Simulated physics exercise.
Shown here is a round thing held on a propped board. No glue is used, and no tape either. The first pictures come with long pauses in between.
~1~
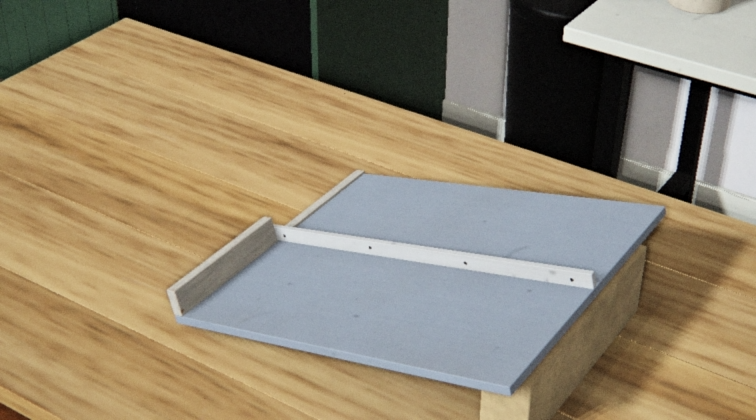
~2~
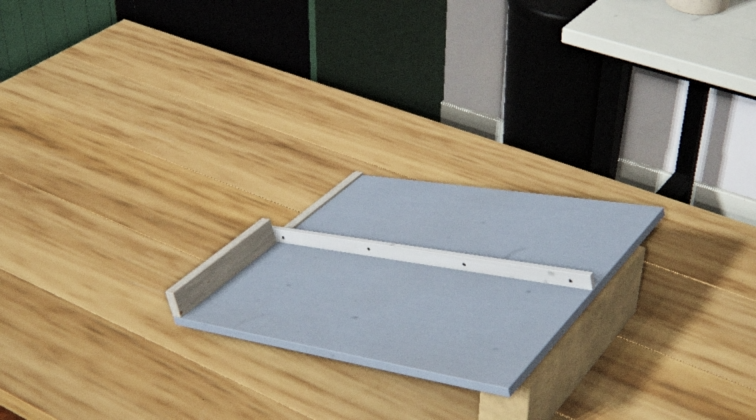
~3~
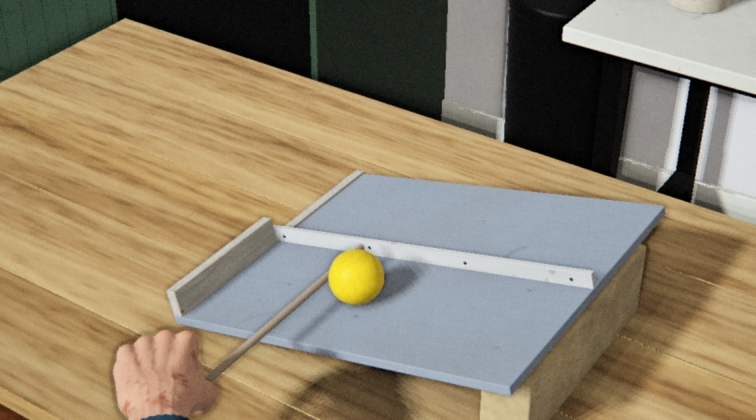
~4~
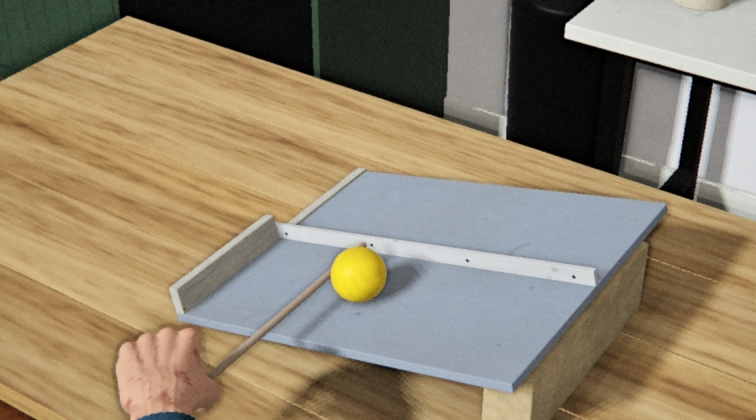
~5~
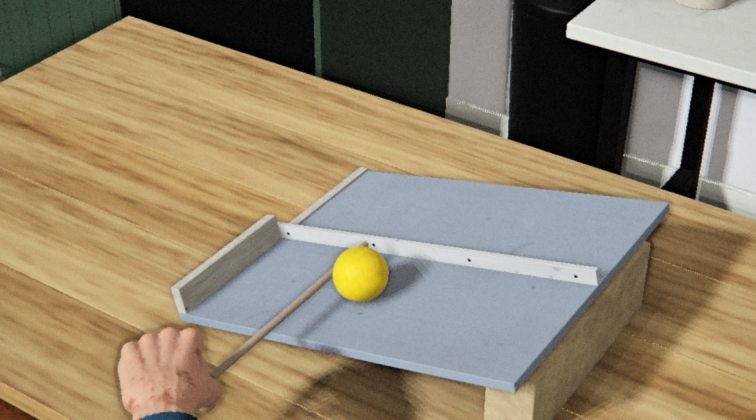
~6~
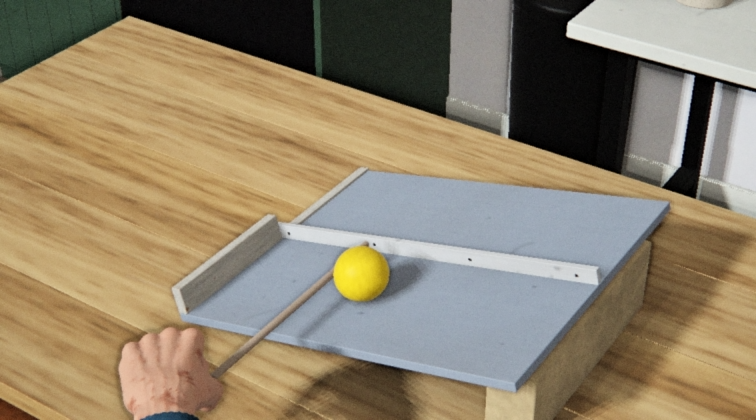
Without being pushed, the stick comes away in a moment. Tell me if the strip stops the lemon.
It fails to get over.
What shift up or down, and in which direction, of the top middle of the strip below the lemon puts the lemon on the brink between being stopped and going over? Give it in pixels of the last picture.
Shift approx. 12 px, down.
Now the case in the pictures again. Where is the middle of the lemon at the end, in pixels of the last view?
I'd say it stops near (250, 257).
Then, 0.22 s after the last picture, lemon rolling on the board near (344, 272).
Then, 0.38 s after the last picture, lemon rolling on the board near (299, 264).
Then, 0.48 s after the last picture, lemon rolling on the board near (259, 258).
At rest, the lemon is held by the strip, near (250, 257).
